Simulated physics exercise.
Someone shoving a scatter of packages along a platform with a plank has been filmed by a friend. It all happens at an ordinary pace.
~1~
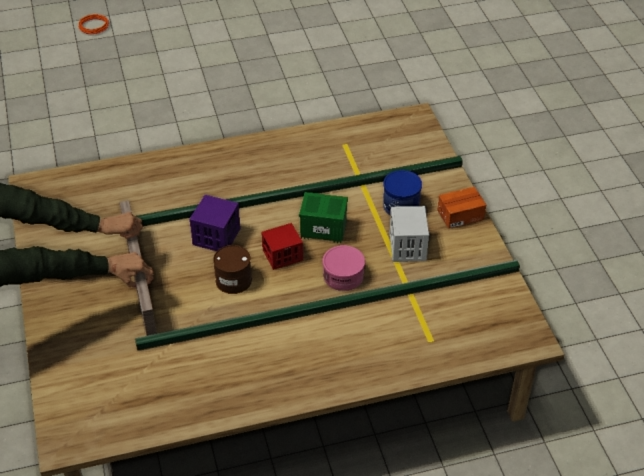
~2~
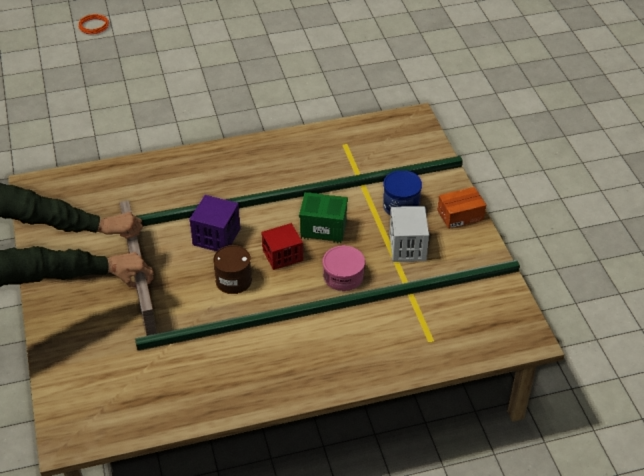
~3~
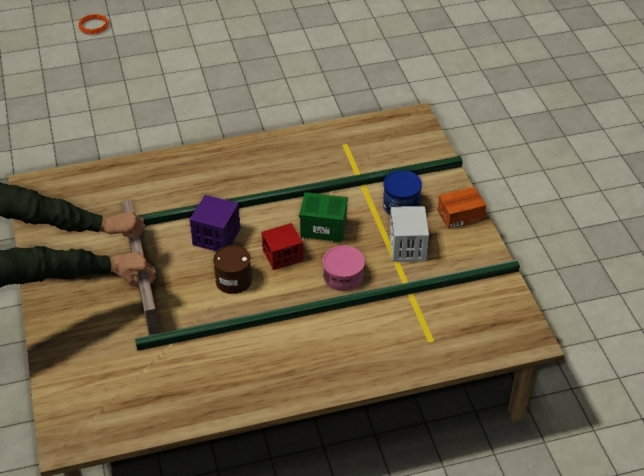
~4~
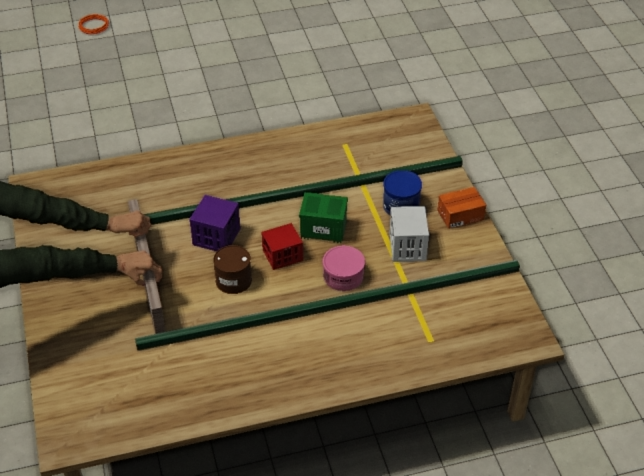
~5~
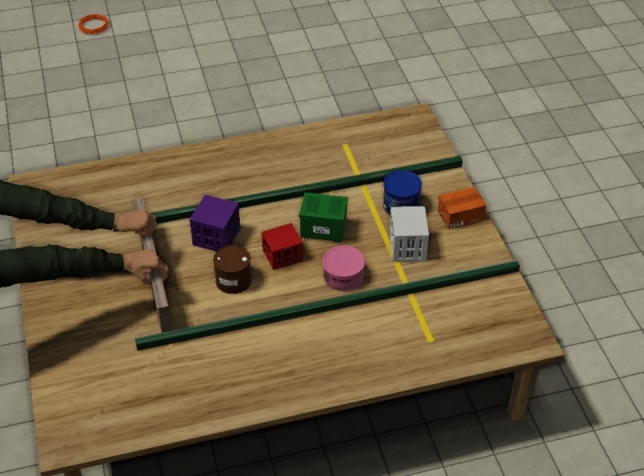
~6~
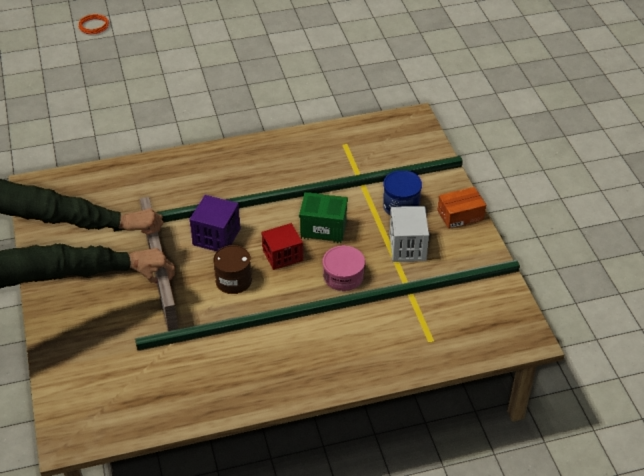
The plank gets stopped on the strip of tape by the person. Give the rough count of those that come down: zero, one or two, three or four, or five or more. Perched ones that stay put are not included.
Fallen: None.
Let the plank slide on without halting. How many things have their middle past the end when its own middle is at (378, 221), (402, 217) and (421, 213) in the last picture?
Respectively 0, 0 and 2.
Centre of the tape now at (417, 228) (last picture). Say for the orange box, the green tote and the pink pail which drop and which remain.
Note: Orange box falls away / green tote stays up top / pink pail stays up top.
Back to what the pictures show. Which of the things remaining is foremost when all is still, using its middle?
Foremost: The orange box.
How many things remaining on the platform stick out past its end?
Overhanging: 1.
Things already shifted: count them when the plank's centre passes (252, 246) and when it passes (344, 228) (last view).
The first count is 3, and then it's 7.
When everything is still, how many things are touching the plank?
3.
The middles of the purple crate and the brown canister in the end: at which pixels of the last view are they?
The purple crate comes to rest close to (385, 182), while the brown canister rests close to (409, 237).
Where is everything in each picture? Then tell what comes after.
The first picture shows orange box (462, 208); blue pail (402, 195); white crate (409, 234); plank (138, 268); tape (384, 234).
The second picture shows blue pail (402, 195); brown canister (233, 270).
The third picture shows white crate (409, 234); green tote (324, 218).
The fourth picture shows orange box (462, 208); plank (146, 266).
The fifth picture shows blue pail (402, 195); purple crate (215, 224).
The sixth picture shows orange box (462, 208); blue pail (402, 195); white crate (409, 234); plank (159, 264); tape (384, 234).
Soon after, none off yet; orange box at rest near (462, 208); blue pail at rest near (402, 195); white crate at rest near (409, 234).
In the end, the number that fall off is zero.
